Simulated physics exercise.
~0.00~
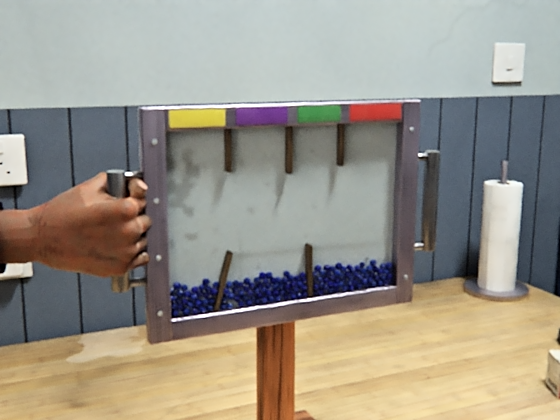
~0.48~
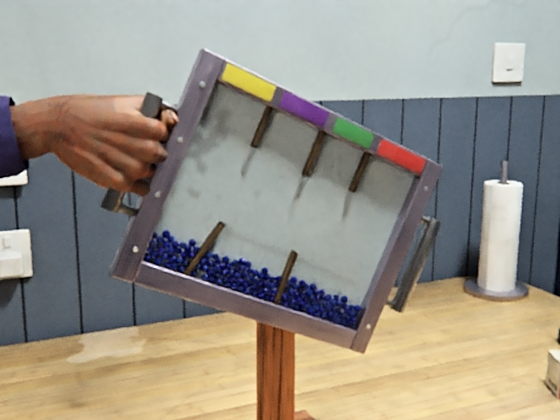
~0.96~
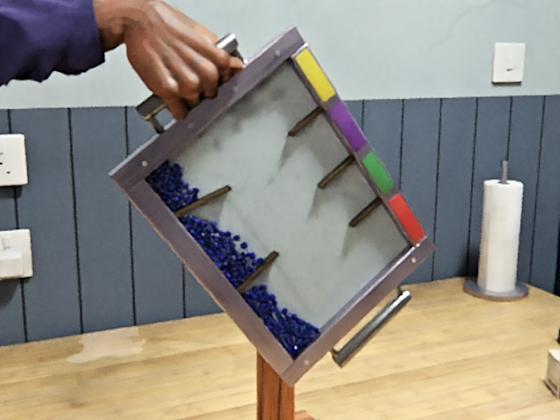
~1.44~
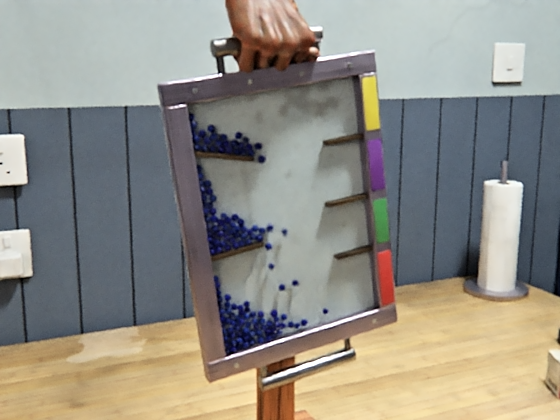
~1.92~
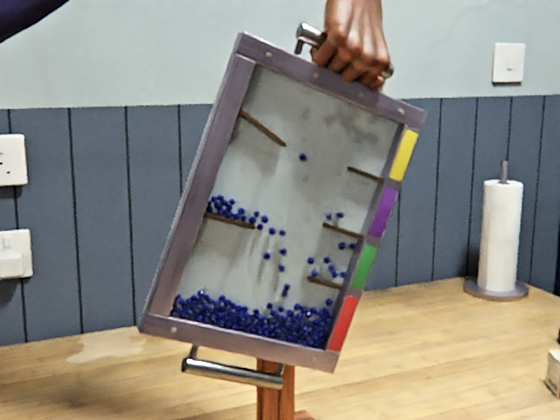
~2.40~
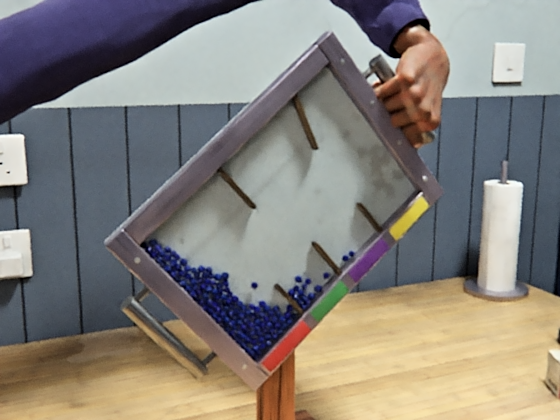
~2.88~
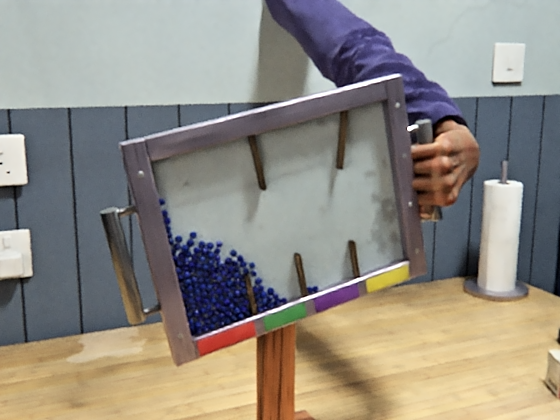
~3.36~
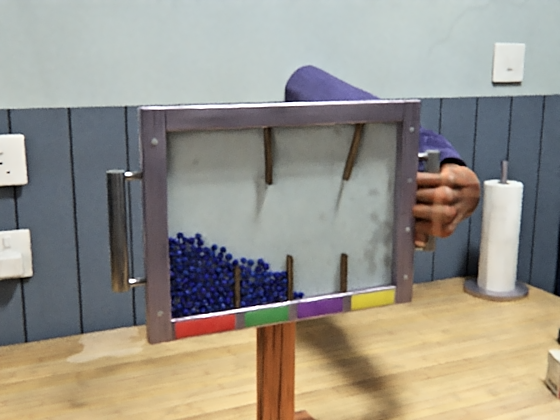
In this clip, a hand turns a clear-fronted case of dark blue beads clockwise until it is upside down; the beads slide and spill past the dividers, ending heaped at the lower left, over the red and green pockets, with yellow empty.
